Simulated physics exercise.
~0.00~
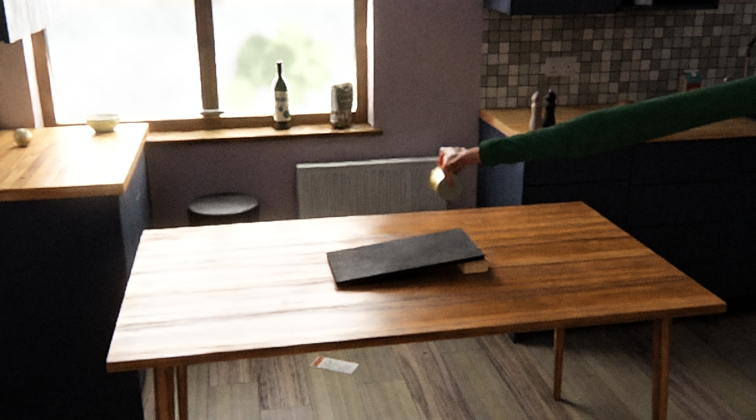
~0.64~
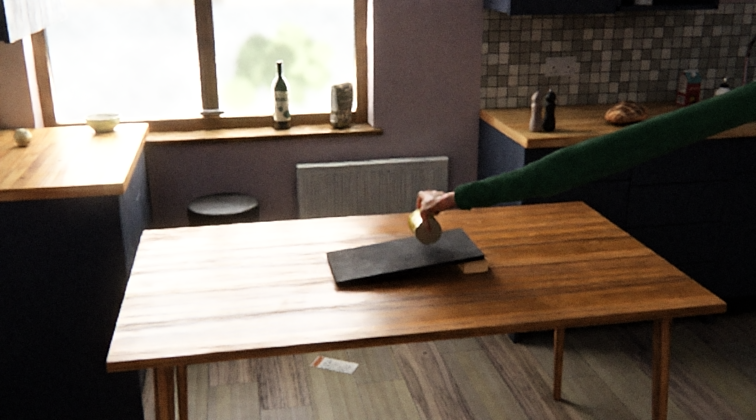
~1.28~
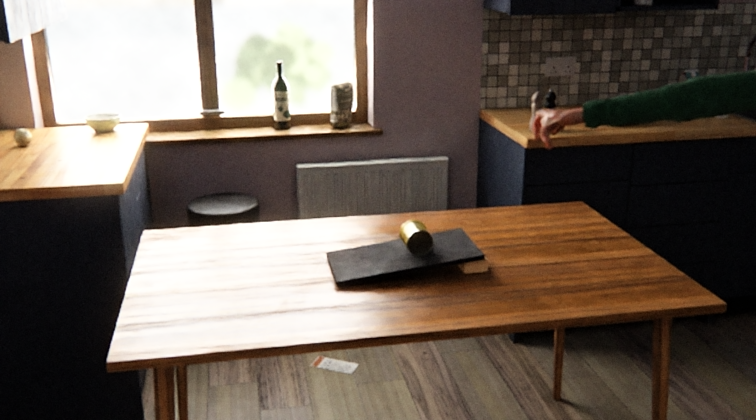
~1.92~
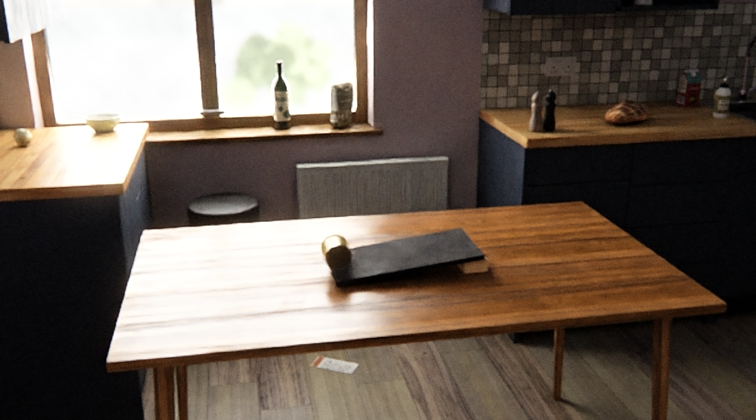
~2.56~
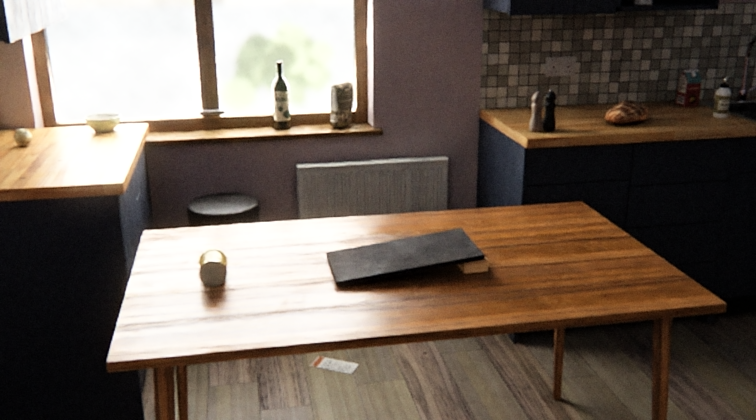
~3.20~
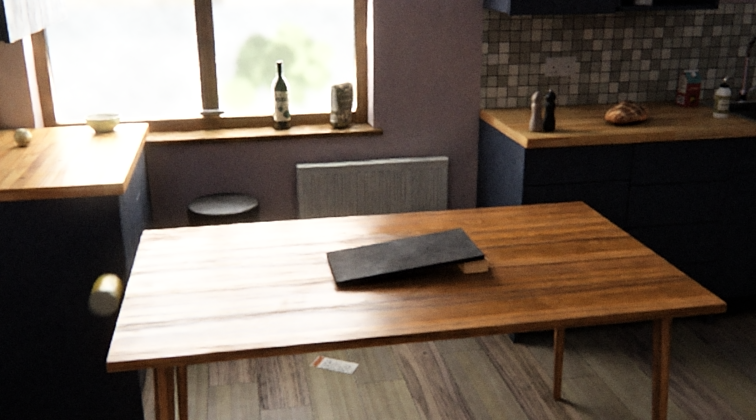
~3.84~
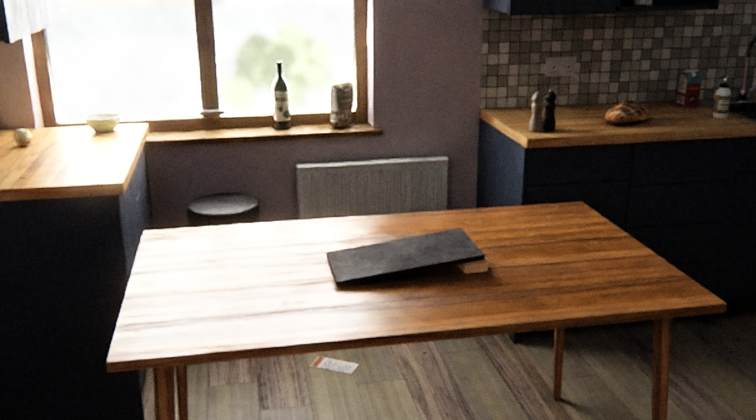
To begin with, a hand in a green sleeve reaches in from the right, holding a yellow tin above a dark board propped at a slant on a wooden kitchen table. The hand lowers the tin onto the upper part of the board, then lets go and draws back to the right. The tin rolls left down the slope to the board's lower end. It leaves the board and continues left across the tabletop. Finally it goes over the table's left edge and drops out of view, while the board stays in its place.
